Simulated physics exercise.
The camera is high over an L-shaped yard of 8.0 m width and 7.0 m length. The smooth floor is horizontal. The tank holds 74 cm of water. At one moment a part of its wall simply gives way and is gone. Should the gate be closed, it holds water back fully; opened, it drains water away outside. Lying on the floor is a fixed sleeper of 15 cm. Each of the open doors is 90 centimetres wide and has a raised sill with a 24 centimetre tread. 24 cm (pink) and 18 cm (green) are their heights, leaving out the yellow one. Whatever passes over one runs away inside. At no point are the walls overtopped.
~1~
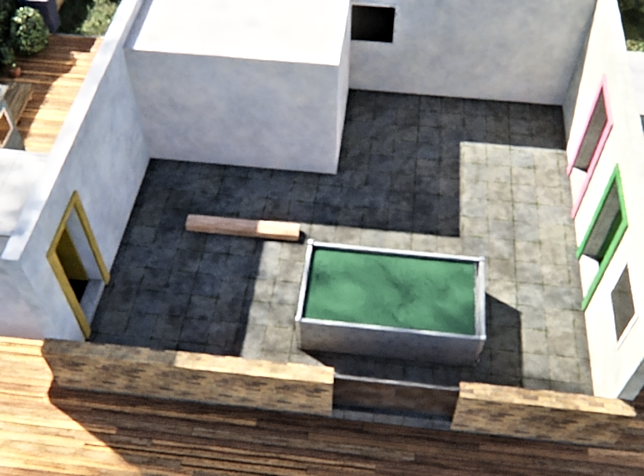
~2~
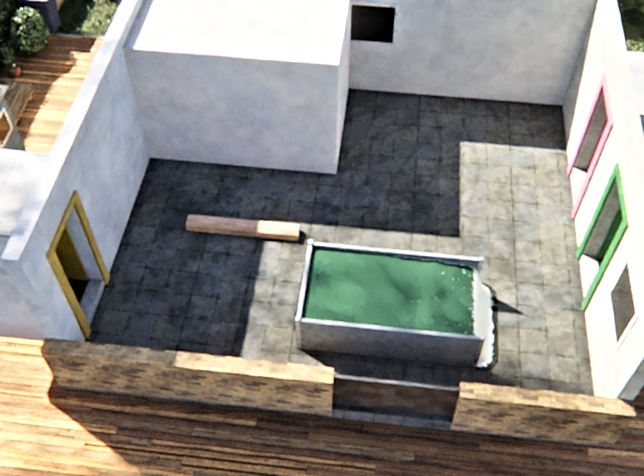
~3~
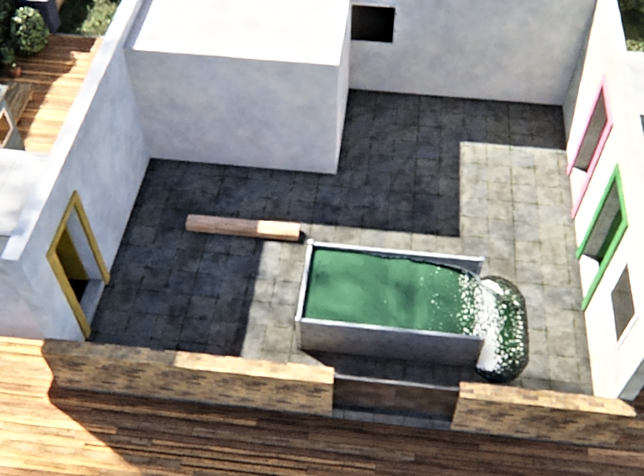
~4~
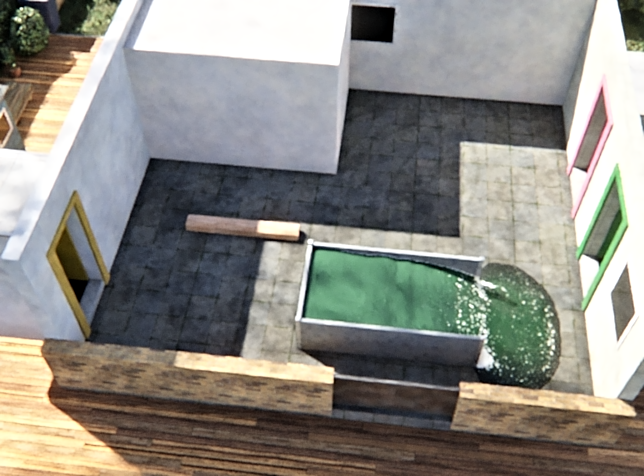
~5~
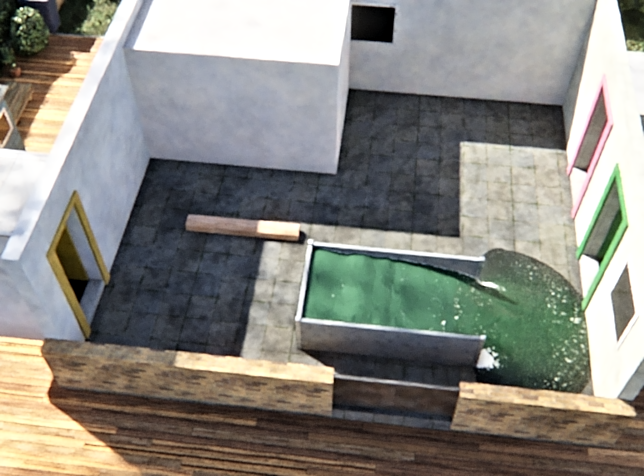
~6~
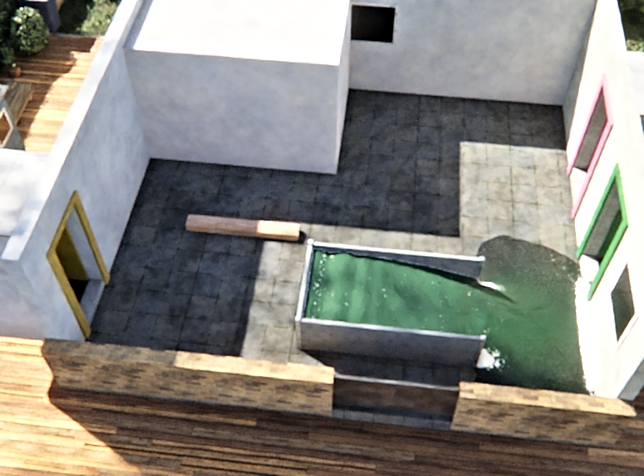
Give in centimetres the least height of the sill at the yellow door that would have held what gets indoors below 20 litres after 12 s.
12 cm.
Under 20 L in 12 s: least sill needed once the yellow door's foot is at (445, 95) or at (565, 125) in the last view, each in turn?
About 9.5 and 13.0 cm.
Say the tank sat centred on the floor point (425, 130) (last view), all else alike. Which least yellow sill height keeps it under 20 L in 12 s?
Roughly 10.5 centimetres.
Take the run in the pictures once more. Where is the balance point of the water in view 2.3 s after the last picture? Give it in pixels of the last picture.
Around (487, 306).
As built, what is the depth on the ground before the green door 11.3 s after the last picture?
A ruler would read roughly 8.0 cm.
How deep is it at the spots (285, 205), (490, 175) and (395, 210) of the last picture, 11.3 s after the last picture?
That's 5, 6 and 5 cm, in the order given.
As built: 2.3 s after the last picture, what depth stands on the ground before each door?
In cm - yellow: 0, pink: 10, green: 26.
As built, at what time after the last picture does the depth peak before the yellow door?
Roughly 4.5 s.
Then, 0.7 s after the last picture water covers 15 % of the floor, deepest (48 cm) near (594, 422); it has not reached the yellow door.
Then, 2.3 s after the last picture water covers 35 % of the floor, deepest (38 cm) near (594, 422); it has not reached the yellow door.
Then, 11.3 s after the last picture water covers 95 % of the floor, deepest (11 cm) near (344, 269); 6 cm at the yellow door, 10 litres in over its 14 cm sill.
At the yellow door as built, the water peaked near 17 cm, 4.5 s after the last picture.
Run again over the same 12 s with other heights there, 31 litres in over 10.5 cm, 8 litres over 14.5 cm. The limit of 20 litres is kept from about 12 cm up.
